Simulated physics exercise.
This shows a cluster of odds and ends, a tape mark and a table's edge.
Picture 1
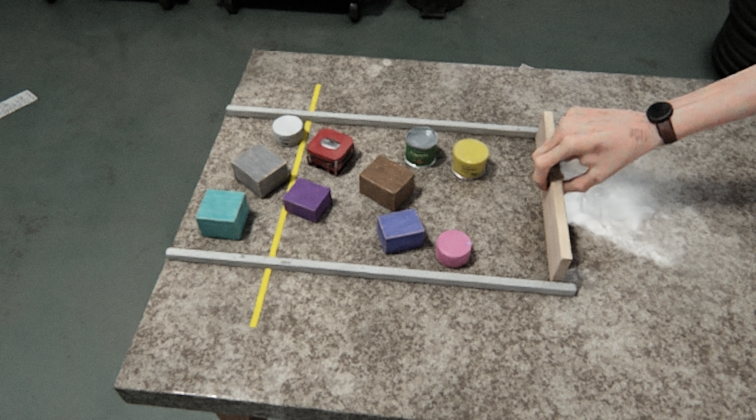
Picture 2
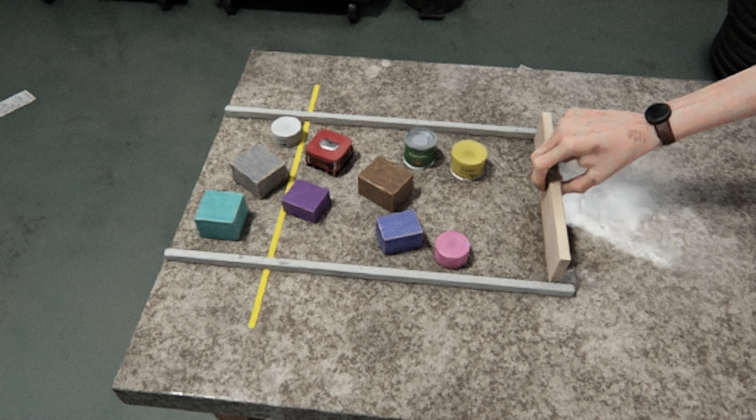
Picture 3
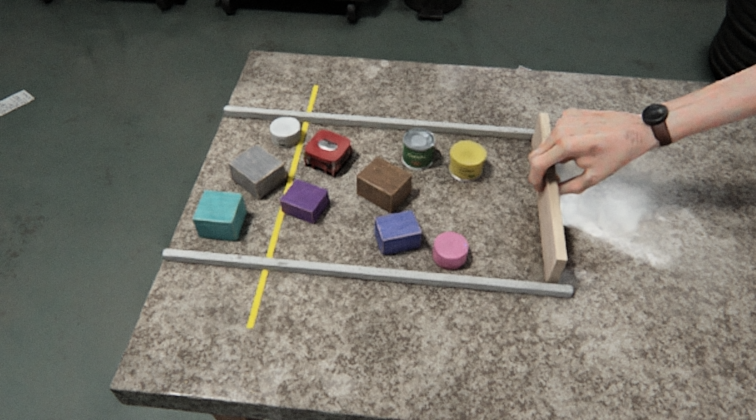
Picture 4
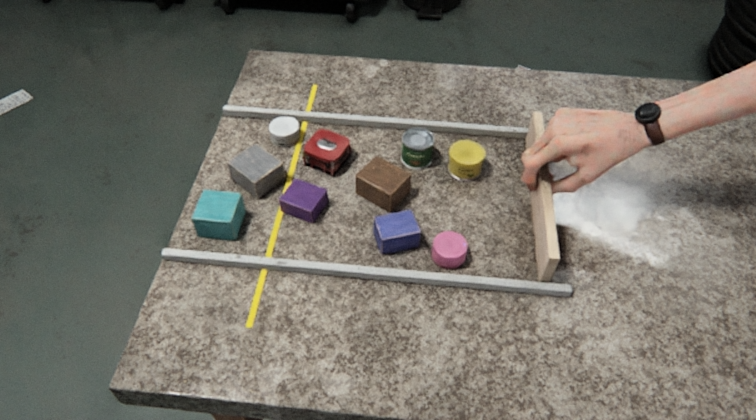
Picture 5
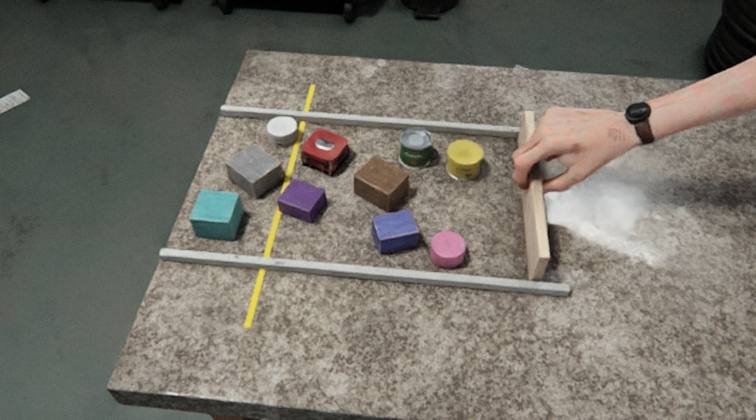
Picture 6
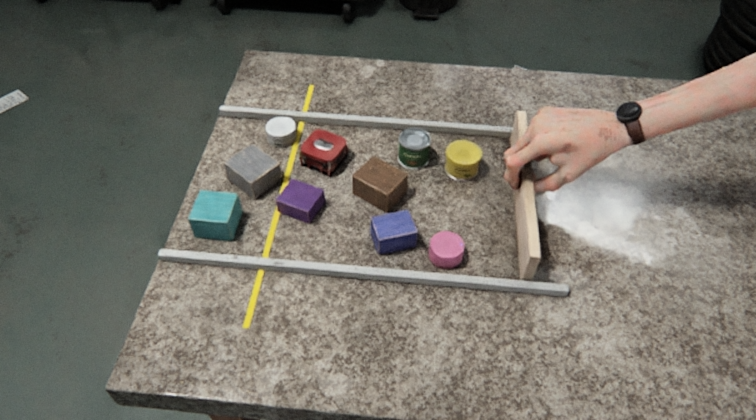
A hand slides a wooden board slightly left toward blocks and tubs that stay still.
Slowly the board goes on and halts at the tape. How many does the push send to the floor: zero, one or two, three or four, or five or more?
As it turns out, the number that fall off is zero.
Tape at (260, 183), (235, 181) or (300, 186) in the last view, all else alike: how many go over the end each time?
Try by try, 1, 5 and 0.
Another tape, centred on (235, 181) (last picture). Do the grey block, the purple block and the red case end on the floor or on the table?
The grey block goes over; the purple block tumbles off; the red case falls.
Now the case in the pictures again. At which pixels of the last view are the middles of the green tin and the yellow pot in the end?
The green tin at (284, 122), the yellow pot at (276, 145).
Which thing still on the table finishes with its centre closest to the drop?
Foremost is the grey block.
A little later, none off yet; turquoise block at rest near (216, 215); grey block at rest near (254, 171); white tub at rest near (281, 132).
When it is over, the number that fall off is zero.
